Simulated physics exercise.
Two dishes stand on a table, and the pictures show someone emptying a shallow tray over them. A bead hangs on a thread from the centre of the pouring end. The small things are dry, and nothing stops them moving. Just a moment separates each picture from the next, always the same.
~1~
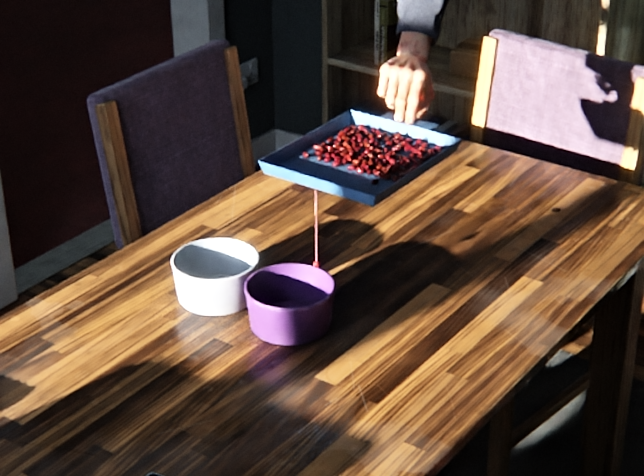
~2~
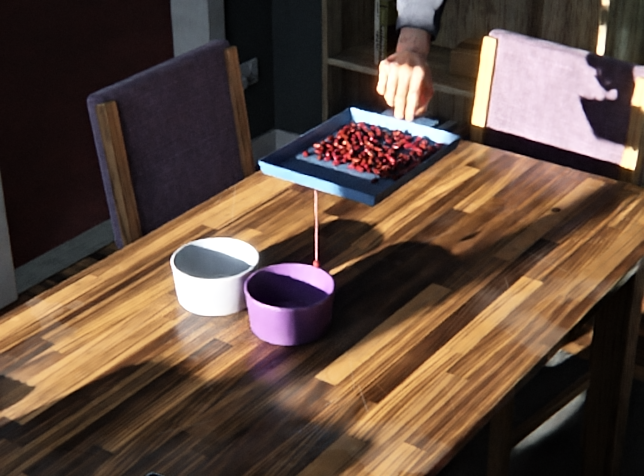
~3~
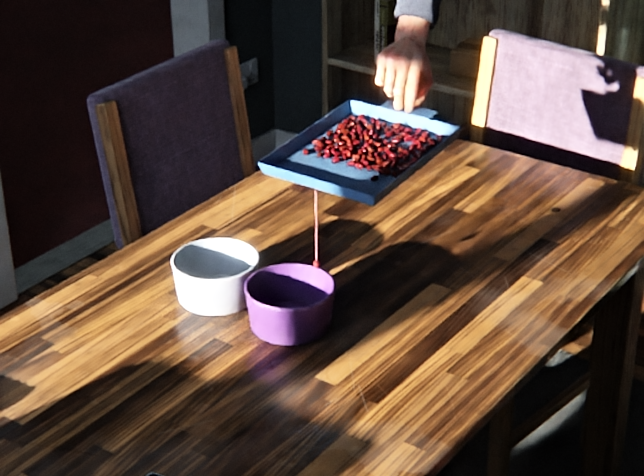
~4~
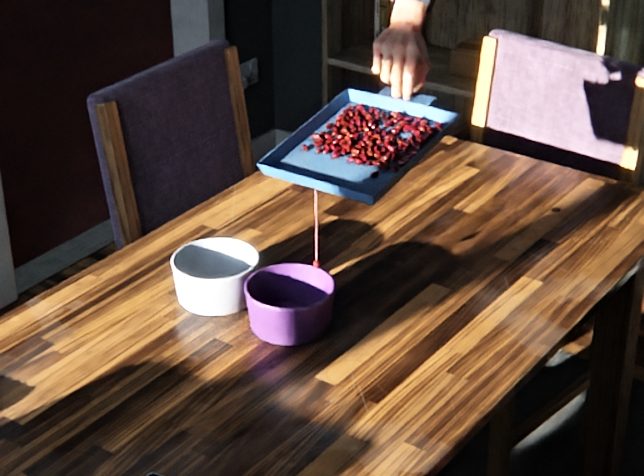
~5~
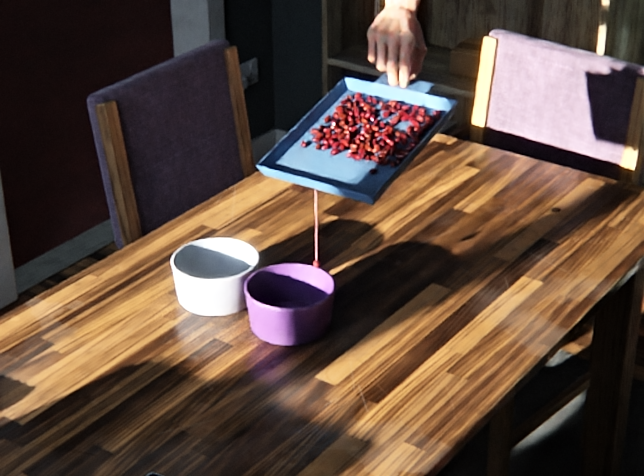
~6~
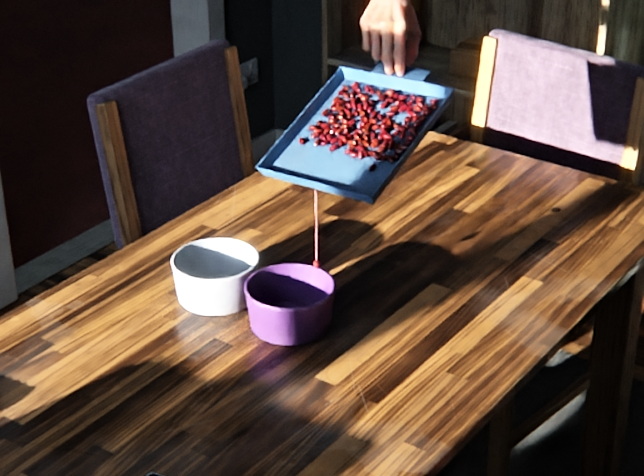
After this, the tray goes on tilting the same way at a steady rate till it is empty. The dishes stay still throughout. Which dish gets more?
It pours more generously into the right dish, it seems.
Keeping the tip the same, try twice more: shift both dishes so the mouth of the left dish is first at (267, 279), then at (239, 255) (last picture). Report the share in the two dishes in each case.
About 90% and about 70%.
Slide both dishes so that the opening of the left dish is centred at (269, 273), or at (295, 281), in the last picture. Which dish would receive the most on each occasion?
For the first place, the dish on the left side; for the second, the dish on the left side.
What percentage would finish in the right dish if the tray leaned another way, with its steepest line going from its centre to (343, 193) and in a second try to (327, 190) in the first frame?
About 20 % and about 50 %.
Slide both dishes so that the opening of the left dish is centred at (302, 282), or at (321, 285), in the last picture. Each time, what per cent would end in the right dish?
0 %, then 0 %.
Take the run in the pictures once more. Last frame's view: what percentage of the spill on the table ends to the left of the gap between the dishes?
It works out to some 20 per cent.
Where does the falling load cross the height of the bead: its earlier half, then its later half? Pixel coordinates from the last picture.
At about (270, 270), then at (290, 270).
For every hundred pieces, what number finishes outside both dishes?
Call it some 20 percent of the pieces.
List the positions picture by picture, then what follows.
Corners of the pouring end at (264, 161) and (374, 194), level; middle of the load at (378, 152), kidney beans; left dish at (188, 291); right dish at (263, 320); bead on its thread at (317, 264), in the first frame.
Corners of the pouring end at (264, 161) and (373, 194), level; middle of the load at (378, 150), in the second frame.
Corners of the pouring end at (263, 162) and (373, 194), tipped barely, level across its low end; middle of the load at (378, 145), in the third frame.
Corners of the pouring end at (262, 163) and (372, 193), tipped a little, level across its low end; middle of the load at (377, 136), in the fourth frame.
Corners of the pouring end at (261, 164) and (371, 194), tipped clearly, level across its low end; middle of the load at (375, 129), in the fifth frame.
Corners of the pouring end at (261, 166) and (370, 194), tipped clearly, level across its low end; middle of the load at (373, 121); left dish at (188, 291); right dish at (263, 320), in the sixth frame.
Soon, tray tipped steeply; most on the tray; about a quarter in the air.
A while on, tray tipped past a quarter turn; a small part on the tray; about a third in the right dish; a small part in the left dish; a small part outside both; about a quarter in the air.
Towards the end, tray tipped past a quarter turn; about two thirds in the right dish; a small part in the left dish; about a quarter outside both.
Finally, tray tipped past a quarter turn; about two thirds in the right dish; a small part in the left dish; about a quarter outside both.
